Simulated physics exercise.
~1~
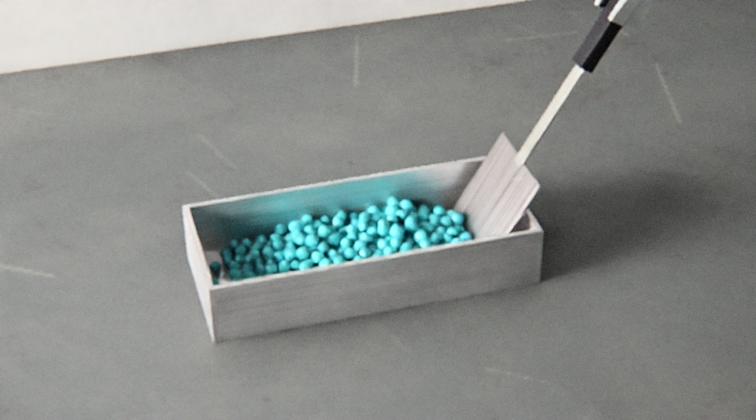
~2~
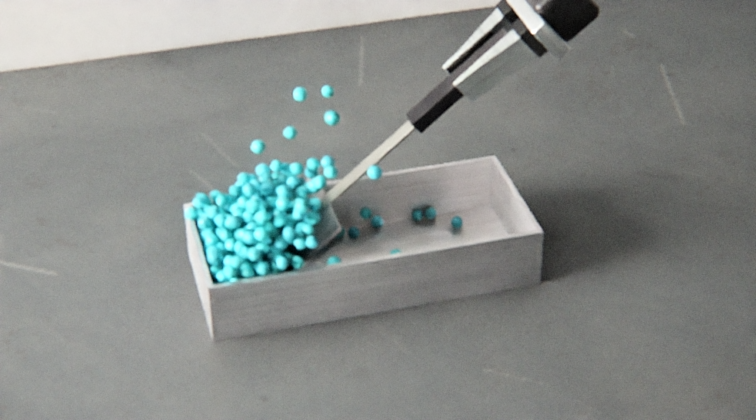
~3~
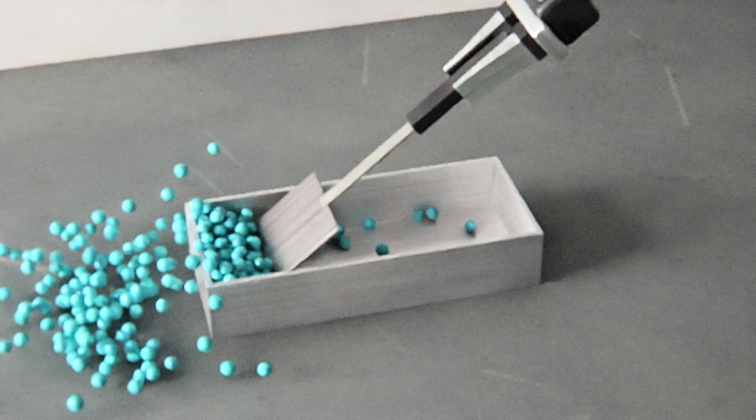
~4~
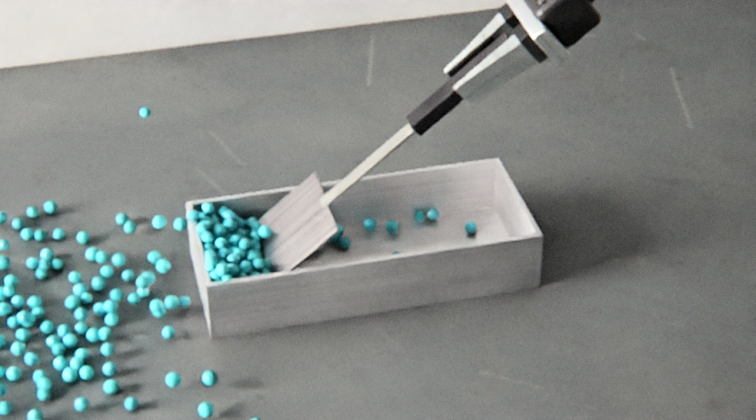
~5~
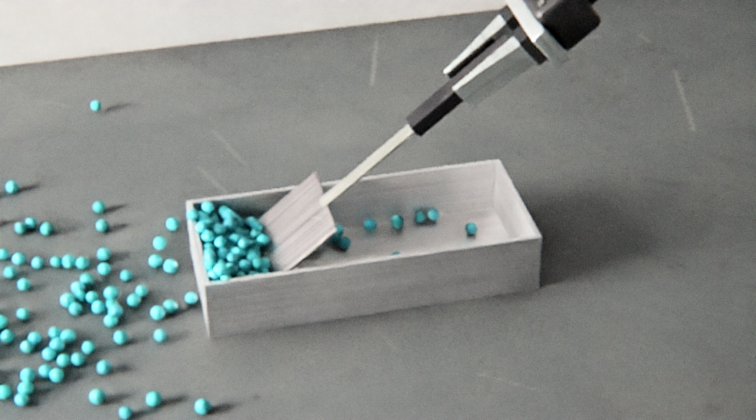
On a grey tabletop, a robot arm's turner sweeps turquoise beads leftward along a trough, spilling many over the end and stopping.
